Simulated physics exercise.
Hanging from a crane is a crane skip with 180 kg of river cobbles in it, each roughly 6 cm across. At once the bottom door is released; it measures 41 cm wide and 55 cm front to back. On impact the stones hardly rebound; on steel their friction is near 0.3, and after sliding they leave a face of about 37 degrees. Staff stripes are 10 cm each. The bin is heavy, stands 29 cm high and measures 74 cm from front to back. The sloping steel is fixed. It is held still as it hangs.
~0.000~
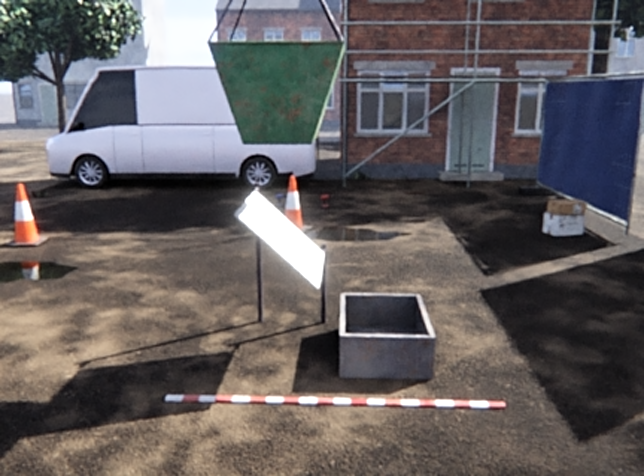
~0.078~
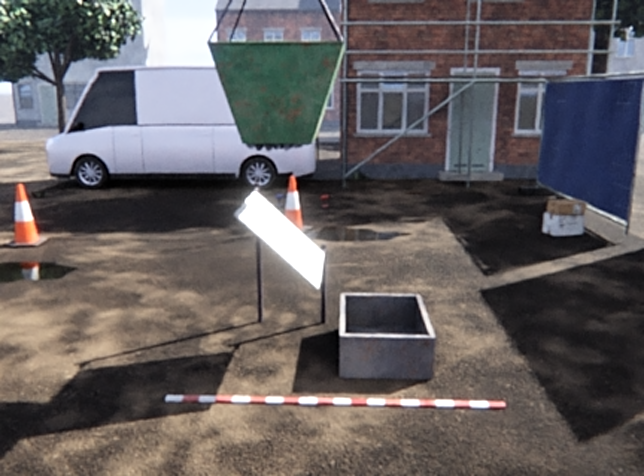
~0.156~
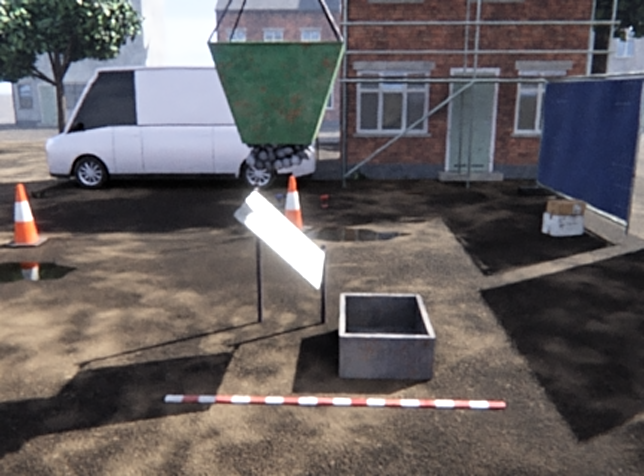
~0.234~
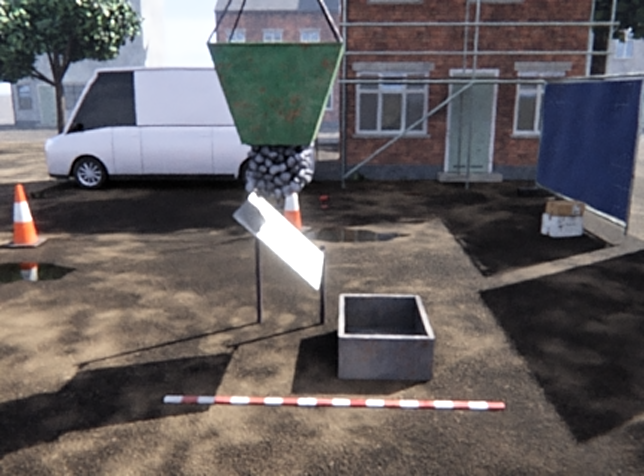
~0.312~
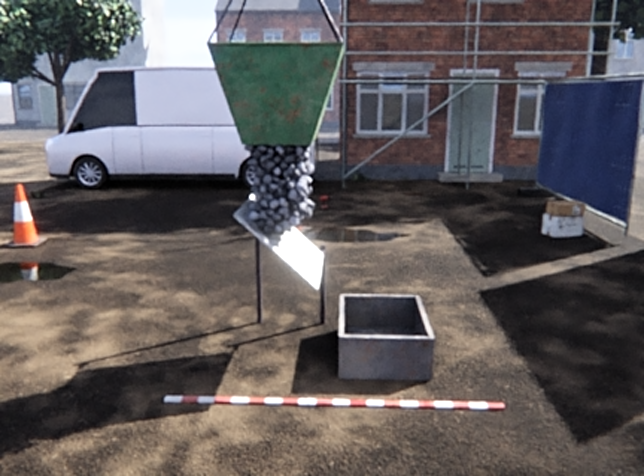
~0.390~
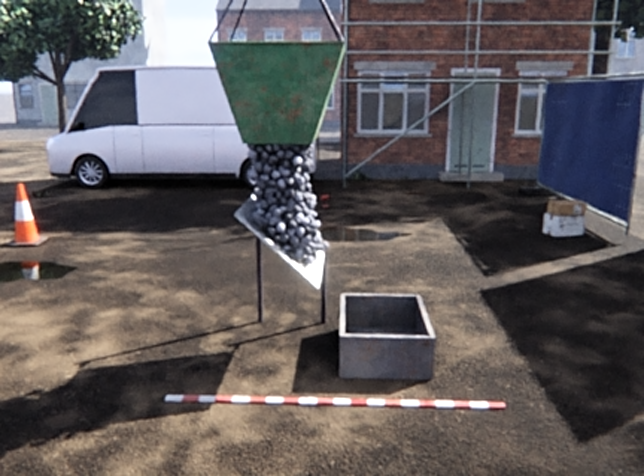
A green skip hangs still above a sunlit yard, seen from a fixed, slightly raised view, with a brick house and scaffolding behind. Below it are a pale tilted board on thin legs, an open grey box and a red-and-white striped pole, with a white van and orange cones to the left and a blue panel right. Grey rounded stones pour from the skip's underside in a thickening column, strike the board and slide down it rightward.
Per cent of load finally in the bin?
69 per cent.
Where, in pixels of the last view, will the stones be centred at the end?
About (386, 337).
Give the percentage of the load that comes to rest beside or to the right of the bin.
Share: About 30 %.
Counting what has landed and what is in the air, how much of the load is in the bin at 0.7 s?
40 %.
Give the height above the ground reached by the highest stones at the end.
I'd put it at close to 32 cm off the ground.
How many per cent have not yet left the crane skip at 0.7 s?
Something like 0 per cent.
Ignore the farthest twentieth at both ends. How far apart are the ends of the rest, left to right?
I'd put it at close to 70 cm.
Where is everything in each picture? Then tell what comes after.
In the first picture, the outlet is at (277, 135); nothing has dropped yet.
In the second picture, the outlet is at (277, 135); 6 % is out.
The third picture shows outlet at (277, 136), the stream shows down to (281, 163); 82 % still inside.
The fourth picture shows outlet at (276, 136), the stream shows down to (284, 192); 63 % still inside.
The fifth picture shows outlet at (276, 136), the stream shows down to (286, 227); 42 % still inside.
The sixth picture shows outlet at (277, 136), the stream shows down to (315, 252); 19 % still inside.
After 0.7 s, 0 % in the crane skip, 25 % on the steel, 29 % falling or lying left of the bin, 38 % falling or lying in the bin, 9 % falling or lying beside or right of the bin; the stones farthest right are at (417, 342).
After 1.1 s, 0 % in the crane skip, 4 % falling or lying left of the bin, 68 % falling or lying in the bin, 27 % falling or lying beside or right of the bin; the stones farthest right are at (489, 377).
After 1.7 s, 0 % in the crane skip, 3 % falling or lying left of the bin, 69 % falling or lying in the bin, 28 % falling or lying beside or right of the bin; the stones farthest right are at (566, 367).
After 2.6 s, 0 % in the crane skip, 3 % falling or lying left of the bin, 69 % falling or lying in the bin, 28 % falling or lying beside or right of the bin; the stones farthest right are at (585, 373).
After 4.5 s, 0 % in the crane skip, 3 % left of the bin, 69 % in the bin, 28 % beside or right of the bin; the stones farthest right are at (585, 373).
